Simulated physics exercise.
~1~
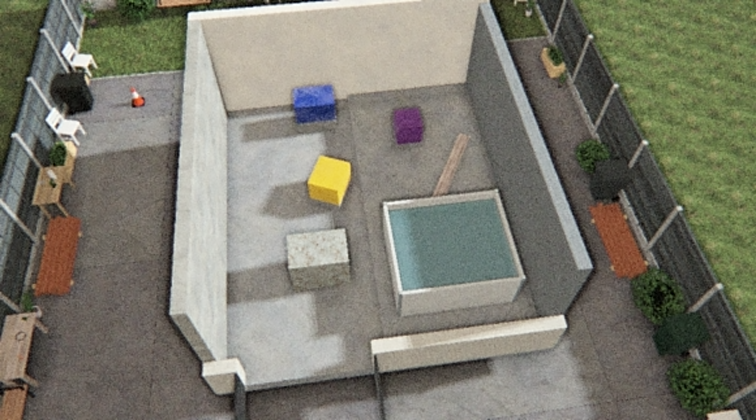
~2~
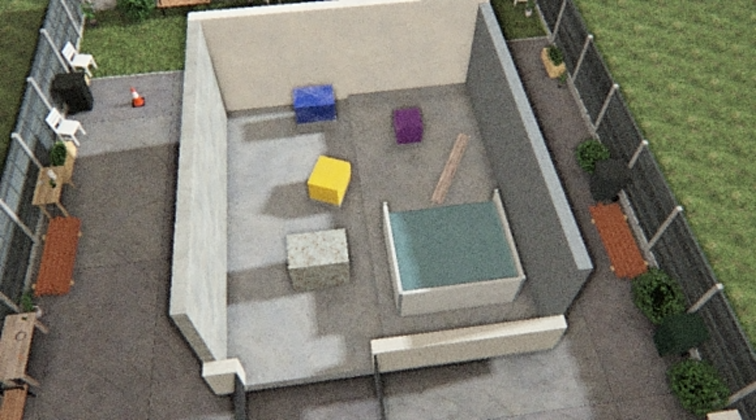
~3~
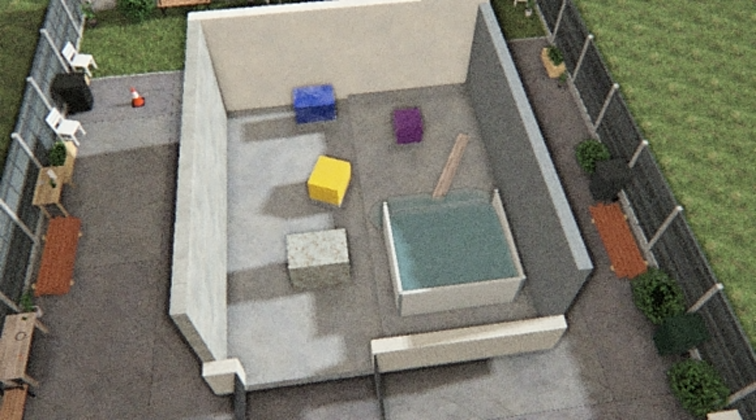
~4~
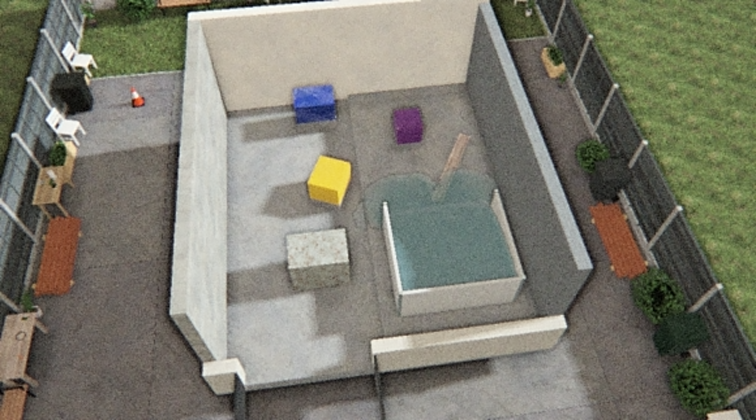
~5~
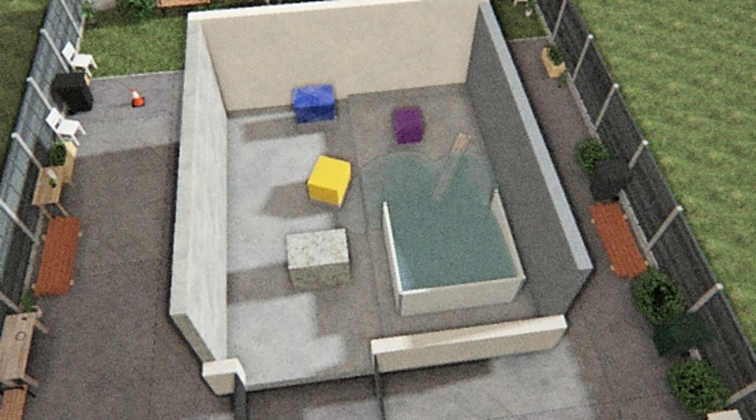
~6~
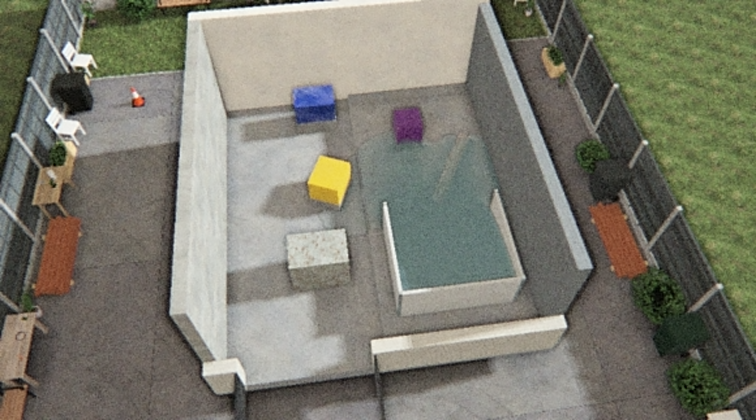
A water tank stands at the lower right of a pale-walled, grey-floored court, seen from high above, with fences and grass on either side. Inside are a blue block at the back, a purple one to its right, a yellow one near the middle, a speckled grey one below and a brown plank. The tank's far side opens and water spreads across the floor over the plank toward the purple block, while the blocks and camera stay still.
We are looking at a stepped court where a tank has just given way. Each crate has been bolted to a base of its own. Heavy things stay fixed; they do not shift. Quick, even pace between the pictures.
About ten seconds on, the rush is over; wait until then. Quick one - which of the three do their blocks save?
As I see it, as for the yellow crate it's moistened by the water. As for the purple crate it's moistened by the water. As for the blue crate it's moistened by the water.
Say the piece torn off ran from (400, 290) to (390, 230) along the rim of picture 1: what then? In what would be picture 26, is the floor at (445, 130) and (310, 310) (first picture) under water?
Untouched, submerged.
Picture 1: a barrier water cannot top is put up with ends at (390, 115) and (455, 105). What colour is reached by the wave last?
One in blue.
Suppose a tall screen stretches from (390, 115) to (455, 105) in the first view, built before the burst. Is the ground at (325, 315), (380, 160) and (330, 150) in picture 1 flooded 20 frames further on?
As listed: Clear, under water, under water.
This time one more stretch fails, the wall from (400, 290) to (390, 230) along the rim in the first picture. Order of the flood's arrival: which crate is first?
That would be the yellow one, reached first.
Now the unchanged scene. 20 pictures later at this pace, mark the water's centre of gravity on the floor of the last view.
Point: (380, 166).
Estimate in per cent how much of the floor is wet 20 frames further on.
By my count, 65 percent.
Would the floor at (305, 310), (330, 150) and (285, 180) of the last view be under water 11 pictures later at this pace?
First spot clear, second spot swamped, third spot clear.
A moment on, water covers 40 % of the floor; the yellow crate water round its plinth, the purple crate water round its plinth, the blue crate water round its plinth.
Next, water covers 55 % of the floor; the yellow crate water round its plinth, the purple crate water round its plinth, the blue crate water round its plinth.
Then, water covers 65 % of the floor; the yellow crate water round its plinth, the purple crate water round its plinth, the blue crate water round its plinth.
Later, water covers 90 % of the floor; the yellow crate water round its plinth, the purple crate water round its plinth, the blue crate water round its plinth.
In the end, water covers 95 % of the floor; the yellow crate was topped, the purple crate was topped, the blue crate was topped.
